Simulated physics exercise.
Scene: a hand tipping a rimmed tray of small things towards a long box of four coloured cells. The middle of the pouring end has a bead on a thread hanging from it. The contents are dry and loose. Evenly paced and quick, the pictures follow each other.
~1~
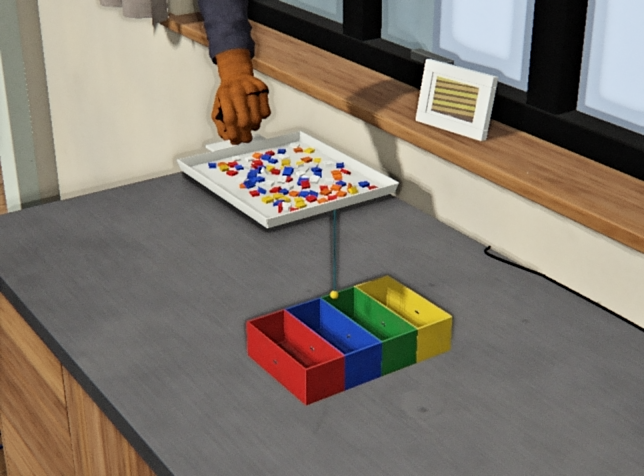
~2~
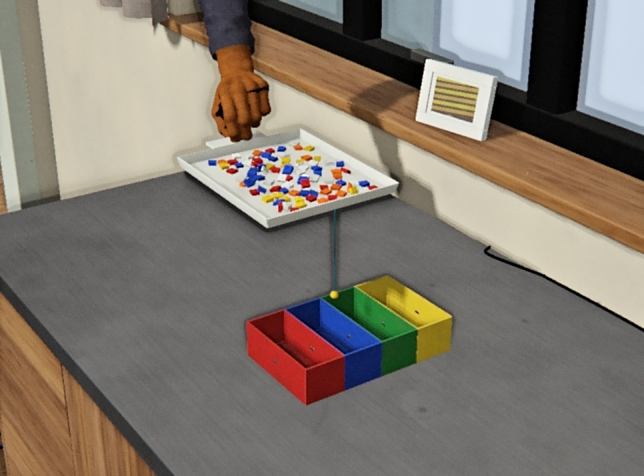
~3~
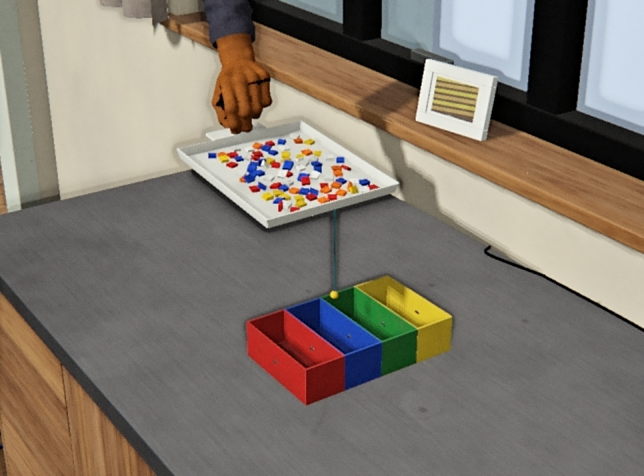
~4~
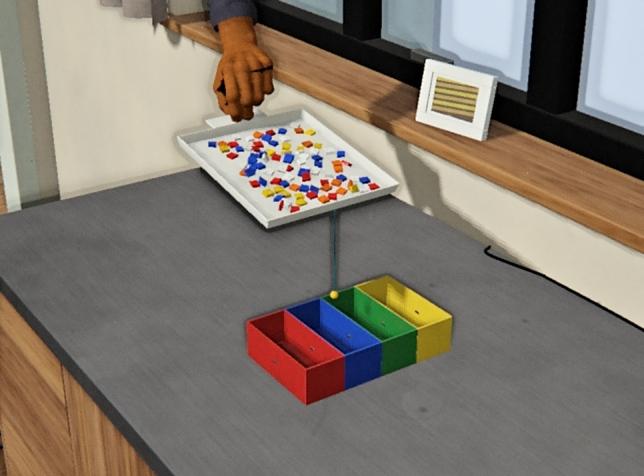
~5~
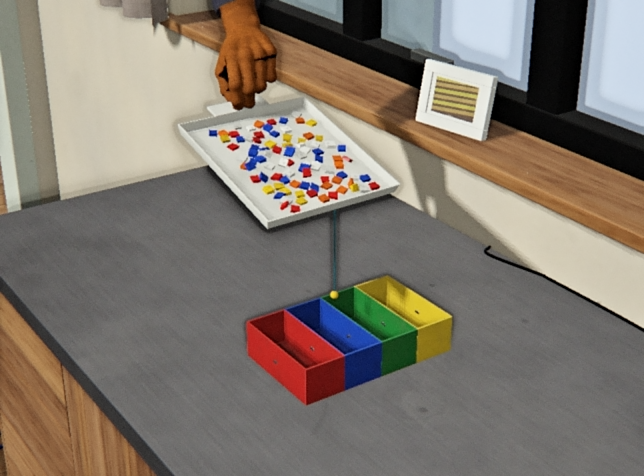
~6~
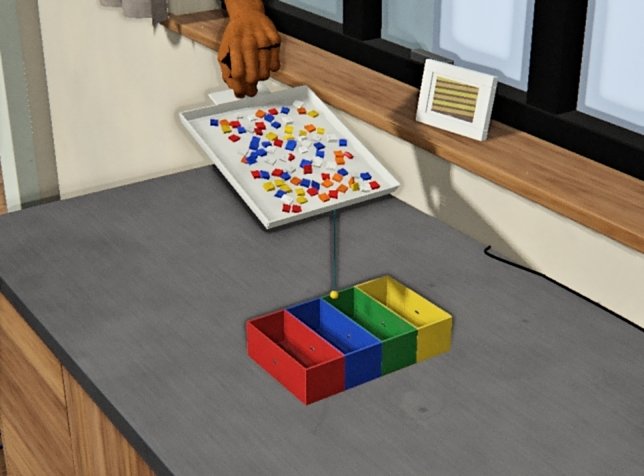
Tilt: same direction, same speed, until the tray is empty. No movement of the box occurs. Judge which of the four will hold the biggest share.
I would say the green cell.
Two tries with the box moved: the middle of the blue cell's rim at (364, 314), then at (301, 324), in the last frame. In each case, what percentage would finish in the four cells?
First 80 %, then 90 %.
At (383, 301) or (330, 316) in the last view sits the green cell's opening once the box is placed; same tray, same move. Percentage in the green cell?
It works out to 30 percent and then 30 percent.
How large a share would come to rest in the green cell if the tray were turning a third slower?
Roughly 30 percent, give or take.
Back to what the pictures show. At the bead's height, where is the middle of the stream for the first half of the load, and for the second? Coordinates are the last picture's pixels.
First roughly (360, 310), then roughly (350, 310).
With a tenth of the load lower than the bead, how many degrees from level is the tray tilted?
Angle: Close to 95°.
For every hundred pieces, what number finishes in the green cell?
It comes to around 40 per cent of the load.
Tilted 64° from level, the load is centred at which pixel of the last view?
Around (328, 183).
Shortly afterwards, tray tipped steeply; all but a few on the tray; only a few falling or outside the box.
Next, tray tipped past a quarter turn; near a third on the tray; a little in the green cell; a little in the red cell; only a few in the yellow cell; only a few in the blue cell; near a third falling or outside the box.
Some moments later, tray tipped past a quarter turn; near a third in the green cell; near a quarter in the blue cell; near a quarter in the red cell; near a quarter in the yellow cell.
In the end, tray tipped past a quarter turn; near a third in the green cell; near a quarter in the blue cell; near a quarter in the red cell; near a quarter in the yellow cell.
